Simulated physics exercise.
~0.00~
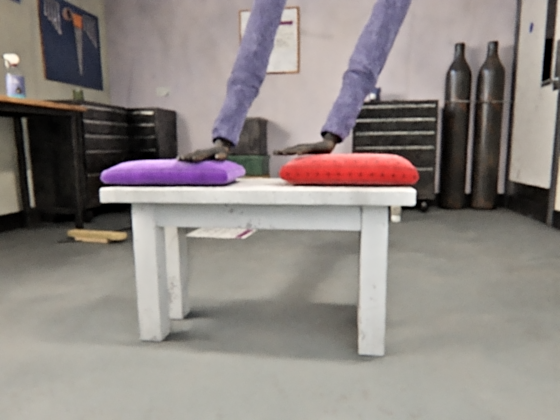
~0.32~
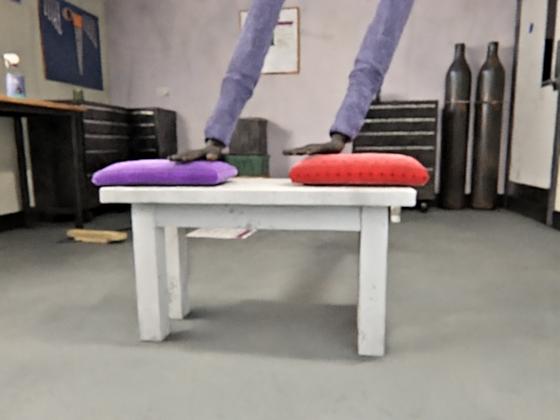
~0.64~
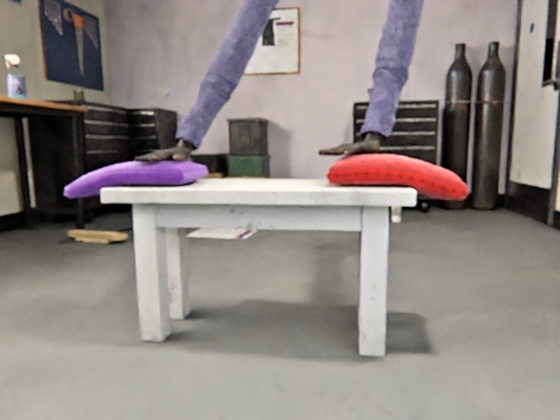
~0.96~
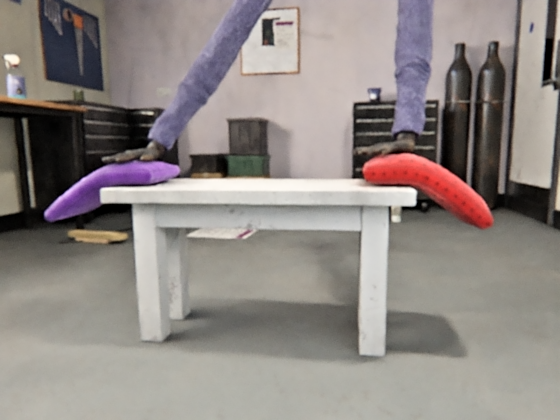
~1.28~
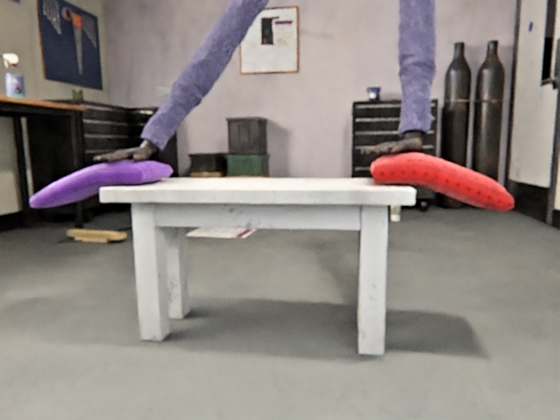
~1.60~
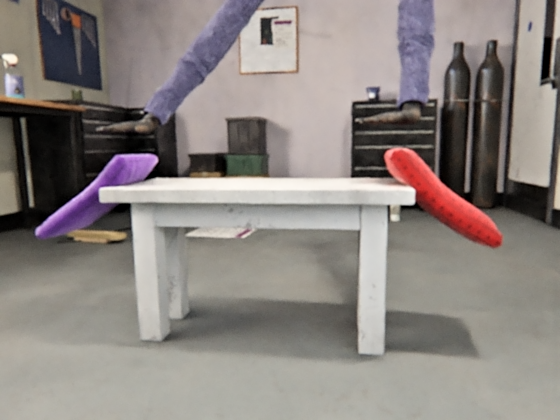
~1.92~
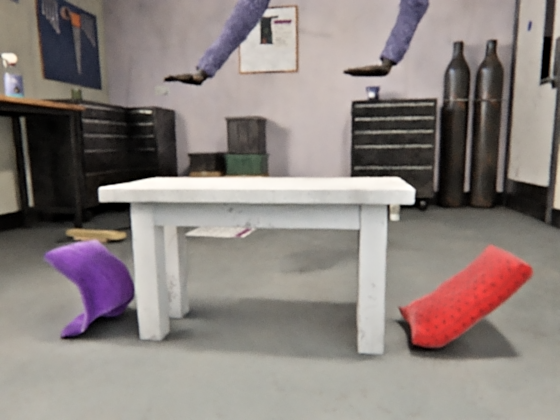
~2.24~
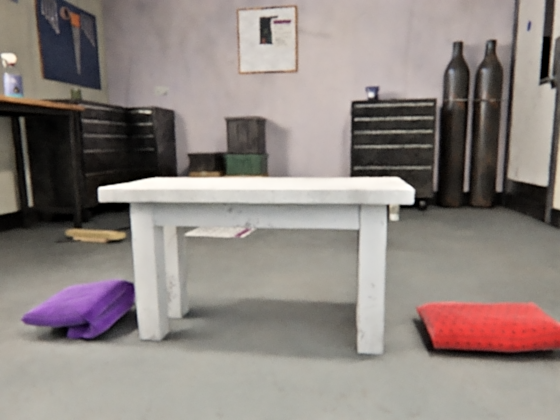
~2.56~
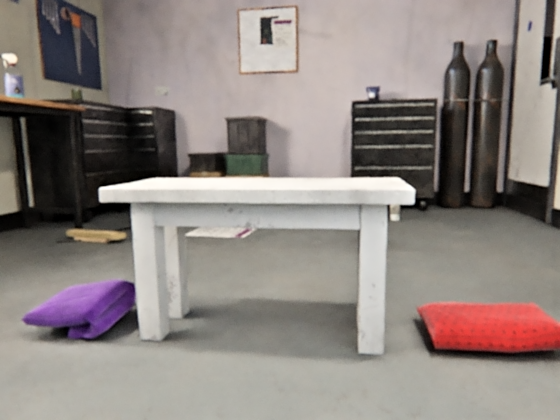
To begin with, a pair of hands in purplish-blue sleeves rests on two pillows, a purple one on the left and a red one on the right, atop a white wooden bench in a workshop. The hands slide the pillows apart, the purple one leftward and the red one rightward, until each hangs well over its end of the bench. The hands then lift away, and both pillows tilt steeply downward. They drop off opposite ends toward the floor as the arms withdraw. Finally, the purple pillow lies folded on the floor at left and the red one lies flat at right, both still.
